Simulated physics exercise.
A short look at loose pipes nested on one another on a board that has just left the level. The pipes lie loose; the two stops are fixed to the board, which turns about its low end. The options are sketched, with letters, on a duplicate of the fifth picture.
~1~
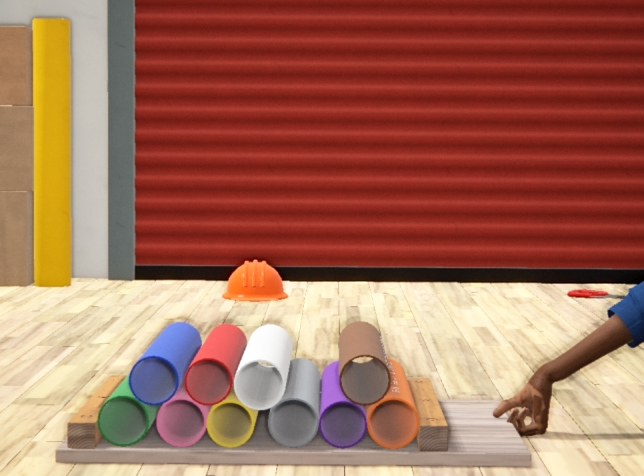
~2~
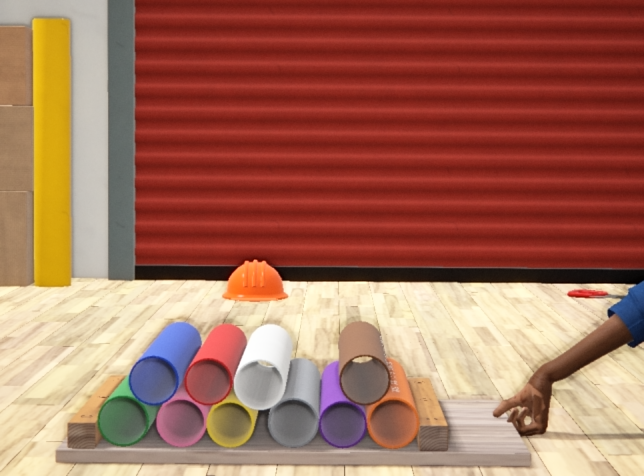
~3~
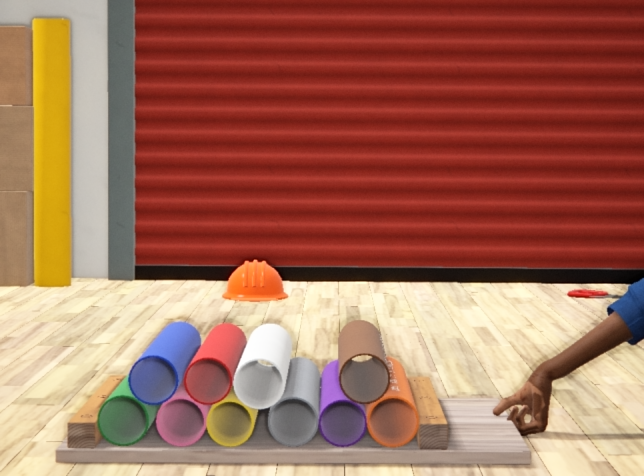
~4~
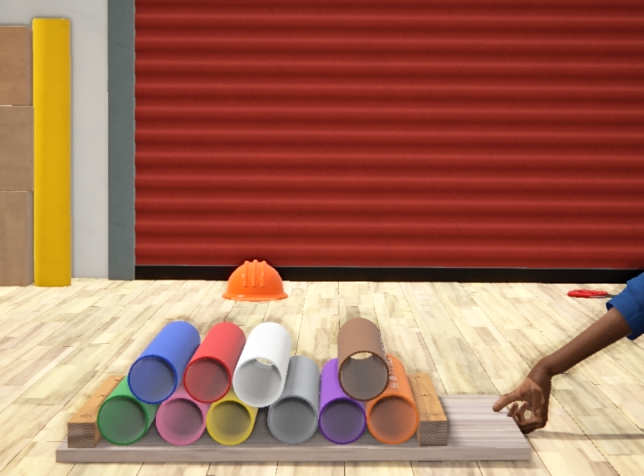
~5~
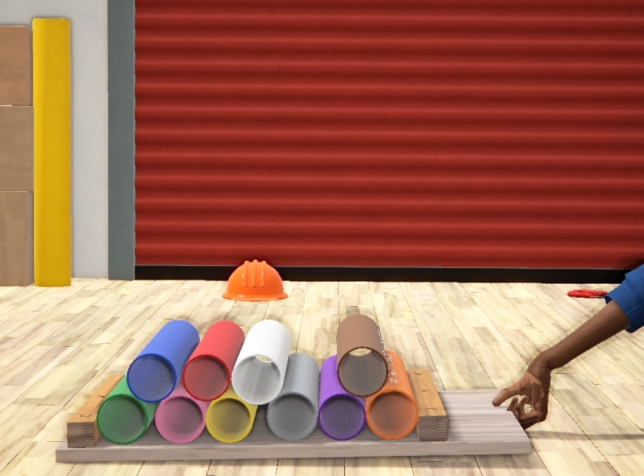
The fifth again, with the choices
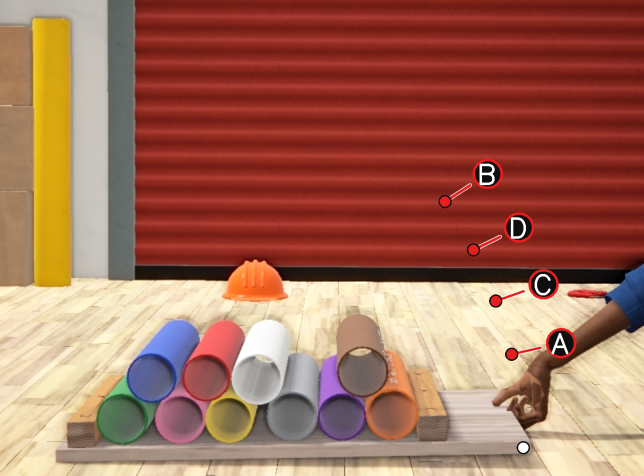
A hand at the right end of a board barely raised it, and the colourful pipes stacked between two wooden blocks stayed nested together, shifting hardly at all in front of a red shutter.
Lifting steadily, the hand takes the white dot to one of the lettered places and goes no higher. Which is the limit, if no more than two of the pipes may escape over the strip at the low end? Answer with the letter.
At most to C.
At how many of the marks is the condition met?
The number is two.
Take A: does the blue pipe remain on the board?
Yes.
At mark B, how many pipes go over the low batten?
The count is four.
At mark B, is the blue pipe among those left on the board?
The blue pipe: No.
On the copy, A at (512, 354); B at (445, 202); C at (496, 301); D at (474, 250); the white dot at (523, 448).
On C. First, board at 14°.
Then, board at 20°.
Finally, board at 20°, none over the low batten.
By contrast, A none over the low batten; B four over the low batten (blue, white, brown, red); D four over the low batten (blue, white, brown, red).
